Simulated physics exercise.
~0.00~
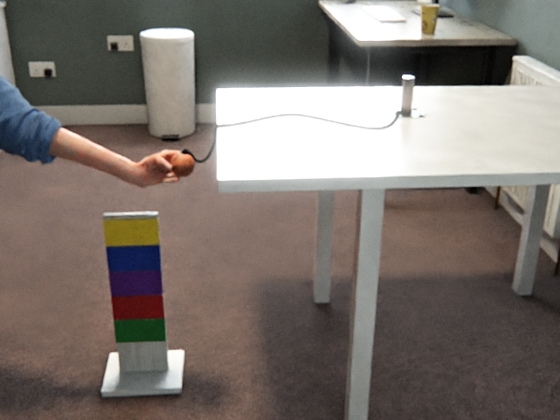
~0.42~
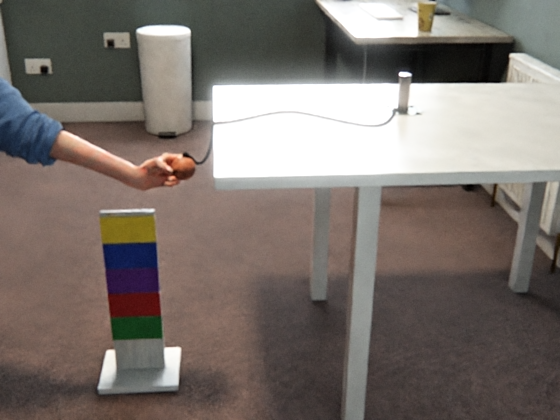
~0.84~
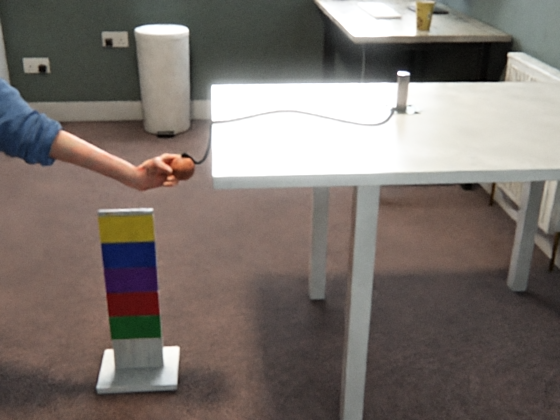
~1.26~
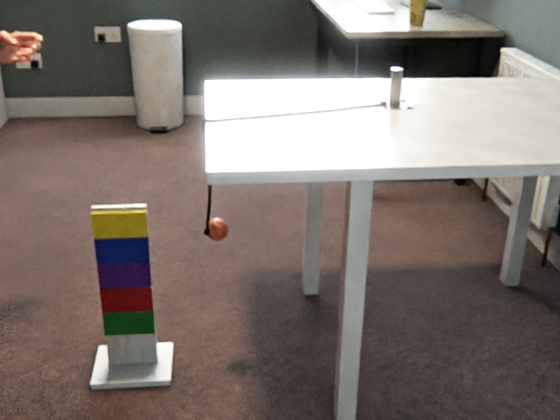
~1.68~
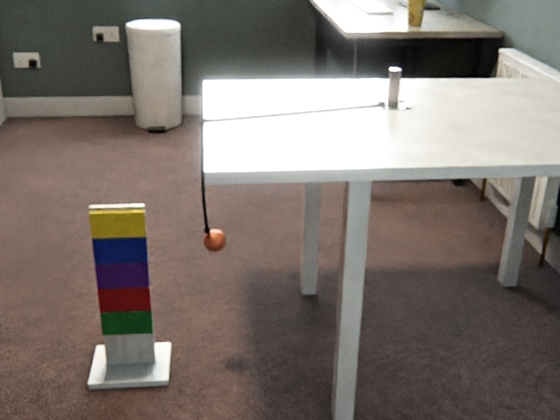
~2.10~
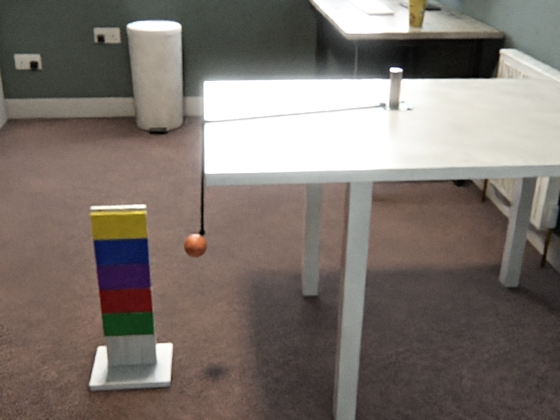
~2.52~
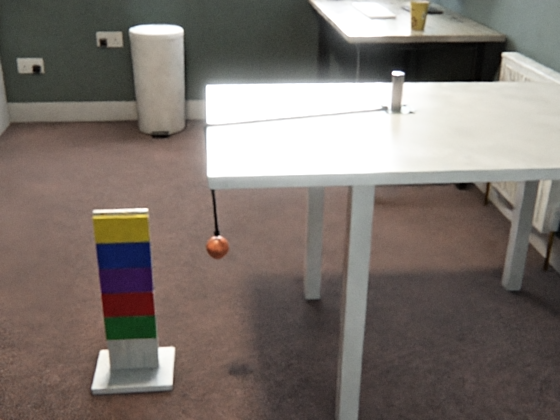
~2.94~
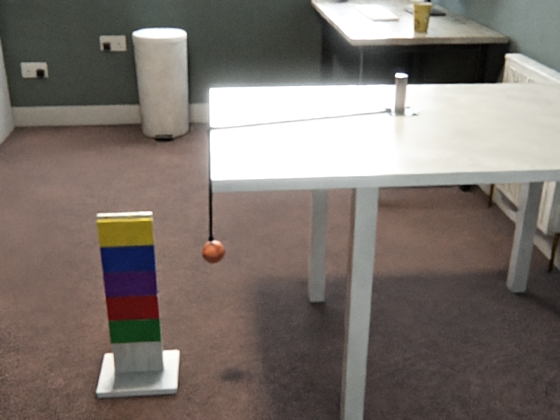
A hand releases an orange ball, which drops and hangs swaying level with the blue band.
